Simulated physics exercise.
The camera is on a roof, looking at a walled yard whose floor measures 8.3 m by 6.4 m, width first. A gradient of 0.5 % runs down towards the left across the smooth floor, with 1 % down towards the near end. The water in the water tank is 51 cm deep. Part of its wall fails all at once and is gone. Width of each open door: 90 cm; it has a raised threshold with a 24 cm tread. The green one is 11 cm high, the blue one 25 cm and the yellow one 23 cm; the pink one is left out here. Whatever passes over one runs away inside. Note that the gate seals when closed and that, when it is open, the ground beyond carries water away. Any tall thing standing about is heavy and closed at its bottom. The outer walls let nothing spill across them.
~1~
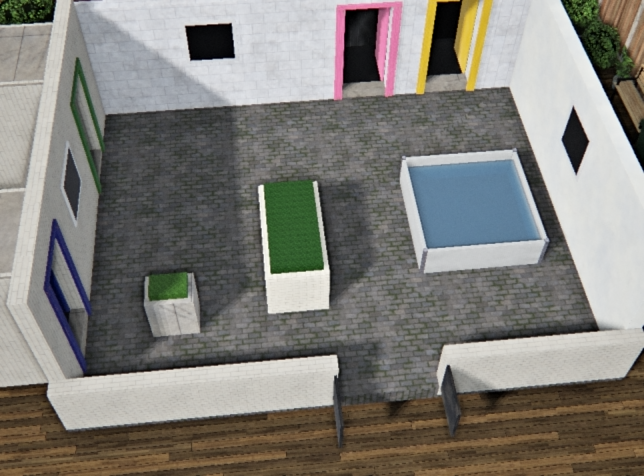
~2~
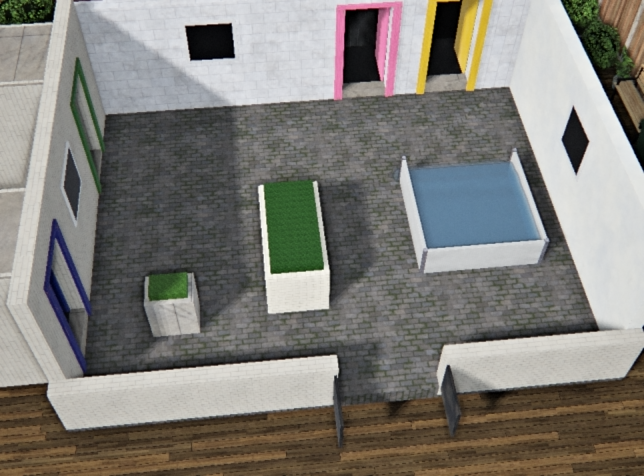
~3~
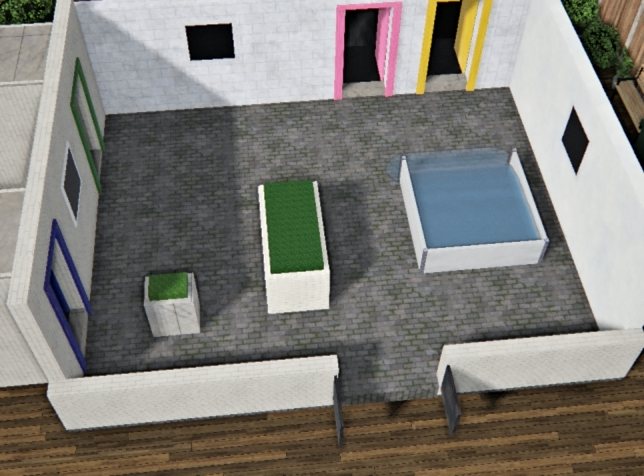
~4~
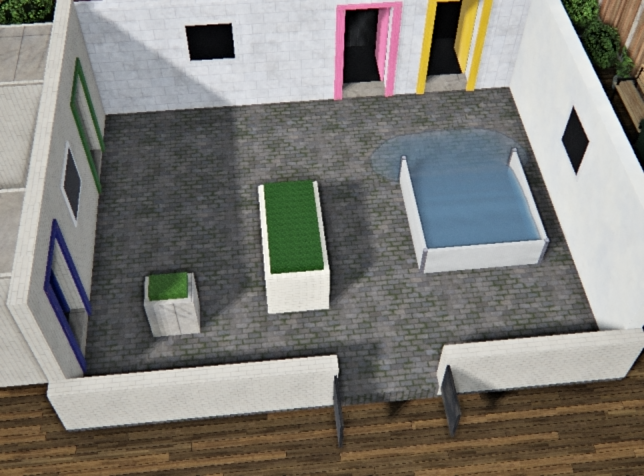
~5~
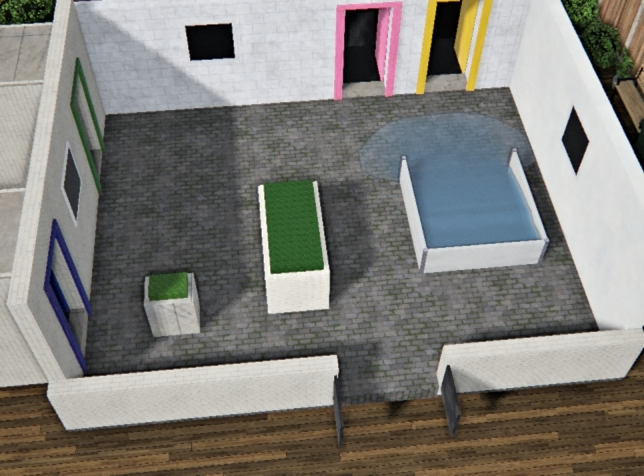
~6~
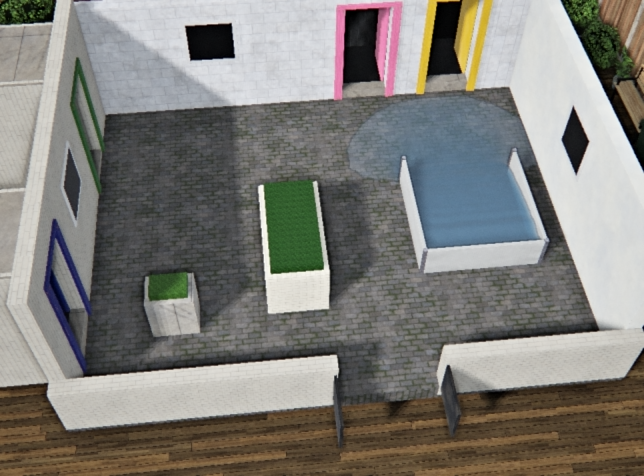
Water spilling from a blue-filled tank after its far wall vanishes, spreading across the grey paved yard towards the back wall.
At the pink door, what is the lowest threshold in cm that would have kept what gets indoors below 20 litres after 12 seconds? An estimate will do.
Somewhere near 16 cm.
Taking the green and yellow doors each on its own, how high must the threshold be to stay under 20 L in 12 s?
Some 8.5 cm for green, some 25 cm for yellow.
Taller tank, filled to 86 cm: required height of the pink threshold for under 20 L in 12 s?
Minimum height: Approx. 30 cm.
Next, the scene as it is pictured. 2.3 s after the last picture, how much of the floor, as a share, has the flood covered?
Roughly 25 percent of the floor.
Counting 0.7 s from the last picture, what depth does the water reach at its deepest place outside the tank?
Around 31 centimetres.
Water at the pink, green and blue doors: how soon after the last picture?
Pink 0.3 s, green 3.4 s, blue 5.0 s.
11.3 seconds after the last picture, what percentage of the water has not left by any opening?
About 96 %.
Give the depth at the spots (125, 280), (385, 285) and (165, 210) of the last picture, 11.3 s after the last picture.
In that order: 5, 2 and 5 cm.
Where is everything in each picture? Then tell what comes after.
Still water, 51 cm deep, in the water tank at (472, 201); the pink door at (366, 58) is dry, in the first frame.
The front is at a hidden place, 0.3 m from the gap on the far side; 0.4 m2 of floor is wet, 51 cm left at the back, in the second frame.
Water pours out on the far side and has run 0.6 m, to (401, 157); about 9 cm deep outside, 51 cm at the back, in the third frame.
The gap is on the far side, the front 1.2 m out at (411, 136); the back of the water tank holds 51 cm, in the fourth frame.
The gap is on the far side, the front 1.6 m out at (431, 117); the back of the water tank holds 51 cm, in the fifth frame.
The gap is on the far side, the front 2.1 m out at (415, 102); the back of the water tank holds 48 cm; the pink door at (366, 58), 2.8 m from the gap, is still 0.6 m from the nearest water, in the sixth frame.
Then, 0.7 s after the last picture water covers 20 % of the floor, deepest (31 cm) near (425, 95); 18 cm at the pink door, 0 litres in over its 18 cm threshold.
Then, 2.3 s after the last picture water covers 25 % of the floor, deepest (25 cm) near (451, 125); 18 cm at the pink door, 8 litres in over its 18 cm threshold.
Then, 11.3 s after the last picture water covers 90 % of the floor, deepest (12 cm) near (82, 406); 4 cm at the pink door, 10 litres in over its 18 cm threshold.
At the pink door as built, the water peaked near 23 cm, 1.5 s after the last picture.
Run again over the same 12 s with other heights there, 49 litres in over 12.5 cm, 4 litres over 20 cm. The limit of 20 litres is kept from about 16 cm up.
